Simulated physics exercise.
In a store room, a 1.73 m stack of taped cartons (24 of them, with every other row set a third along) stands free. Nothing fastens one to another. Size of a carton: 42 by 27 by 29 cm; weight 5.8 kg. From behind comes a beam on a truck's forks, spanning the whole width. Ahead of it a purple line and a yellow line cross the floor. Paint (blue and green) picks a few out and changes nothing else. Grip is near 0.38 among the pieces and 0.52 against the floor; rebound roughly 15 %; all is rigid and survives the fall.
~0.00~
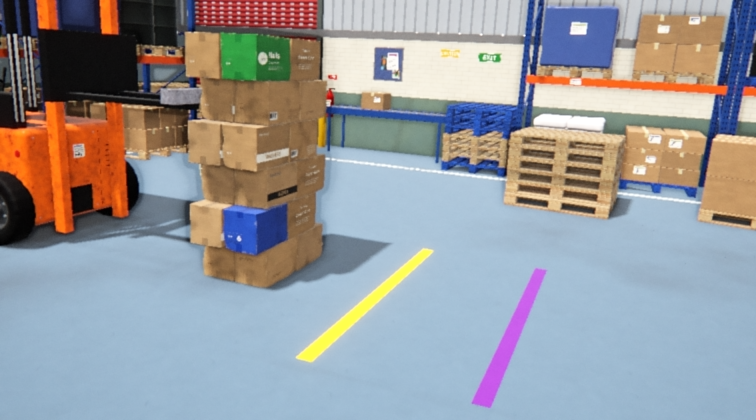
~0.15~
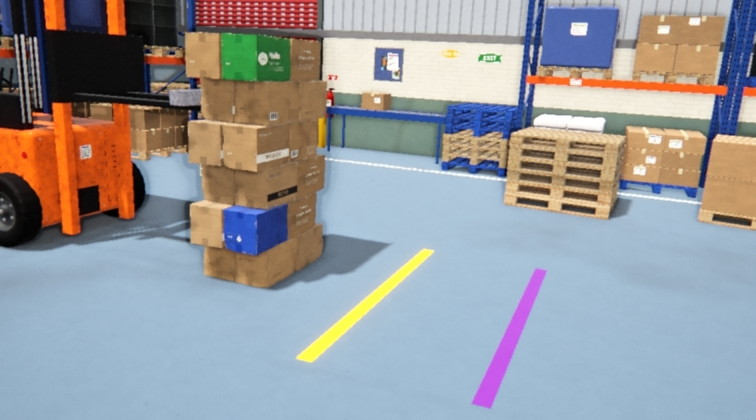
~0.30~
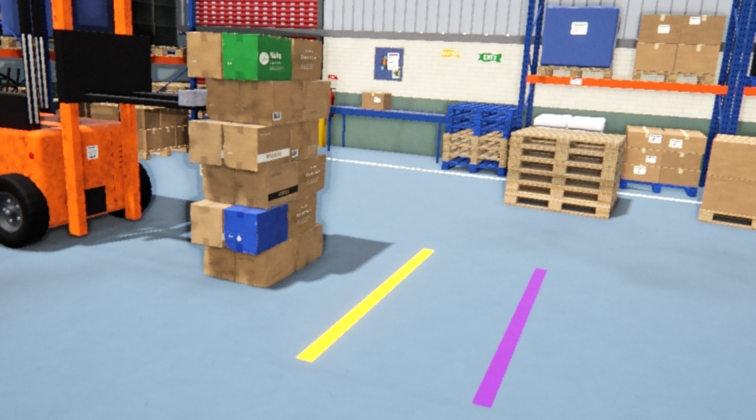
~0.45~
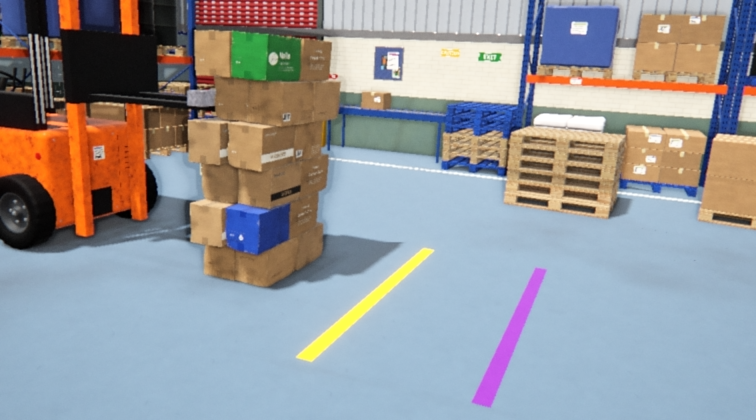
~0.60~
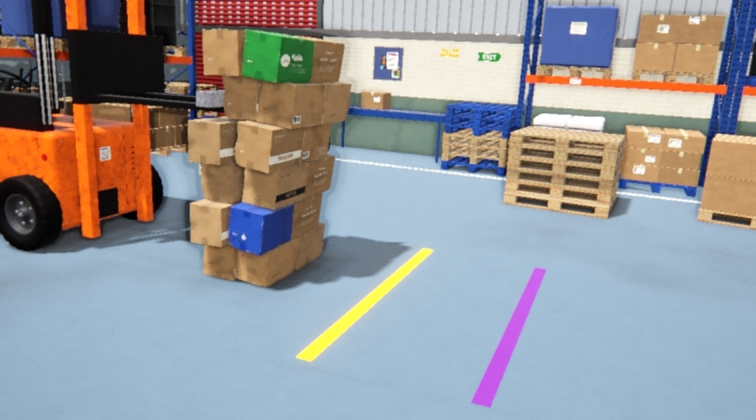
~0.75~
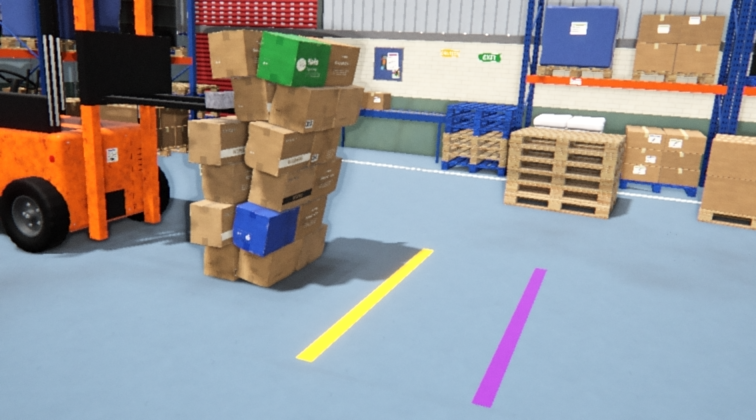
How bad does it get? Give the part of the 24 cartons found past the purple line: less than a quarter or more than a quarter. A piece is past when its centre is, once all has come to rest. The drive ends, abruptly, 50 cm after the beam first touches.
It comes to less than a quarter.
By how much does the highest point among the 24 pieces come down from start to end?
Roughly 60 cm.
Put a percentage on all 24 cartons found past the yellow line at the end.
Near 40 per cent.
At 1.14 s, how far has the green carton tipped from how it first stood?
Some 30°.
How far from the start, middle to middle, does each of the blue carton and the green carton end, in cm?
Moved: Blue 70, green 340.
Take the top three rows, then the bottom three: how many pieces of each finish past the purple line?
From the top 3, from the bottom 0.
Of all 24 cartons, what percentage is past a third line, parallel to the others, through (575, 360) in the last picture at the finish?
About 10 per cent.
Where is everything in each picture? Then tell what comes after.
In the first frame (each place is the centre of the face we see best), beam (169, 97) 11 cm from the stack; yellow line, near end, (358, 312); purple line, near end, (508, 344); blue carton (240, 232); green carton (275, 59); all in place.
The second frame shows beam (178, 98) 35 mm from the stack; green carton (275, 59).
The third frame shows beam (187, 98) 40 mm in; green carton (276, 59); 4 have shifted.
The fourth frame shows beam (196, 99) 12 cm in; green carton (285, 59) moved 8 cm; 12 have shifted.
The fifth frame shows beam (204, 99) 19 cm in; green carton (297, 61) tilted 7°; blue carton (245, 231) tilted 6°; 16 have shifted.
The sixth frame shows beam (214, 101) 26 cm in; yellow line, near end, (358, 312); purple line, near end, (508, 344); green carton (313, 65) tilted 10°; blue carton (250, 232) tilted 10°; steepest lean 10°, the carton at (327, 145); 16 have shifted.
By 1.14 s, none of the 24 cartons past the purple line, 16 disturbed; green carton tilted 31°, 16 cm lower; blue carton tilted 31°.
By 1.54 s, none of the 24 cartons past the purple line, 16 disturbed; blue carton on its side; green carton tilted 59°, 1.18 m lower.
When it is over (3.0 s), 3 of the 24 cartons past the purple line; blue carton on its side; green carton 1.44 m lower. That is 12 per cent. In pixels of the last frame, middles, blue carton near (329, 281).
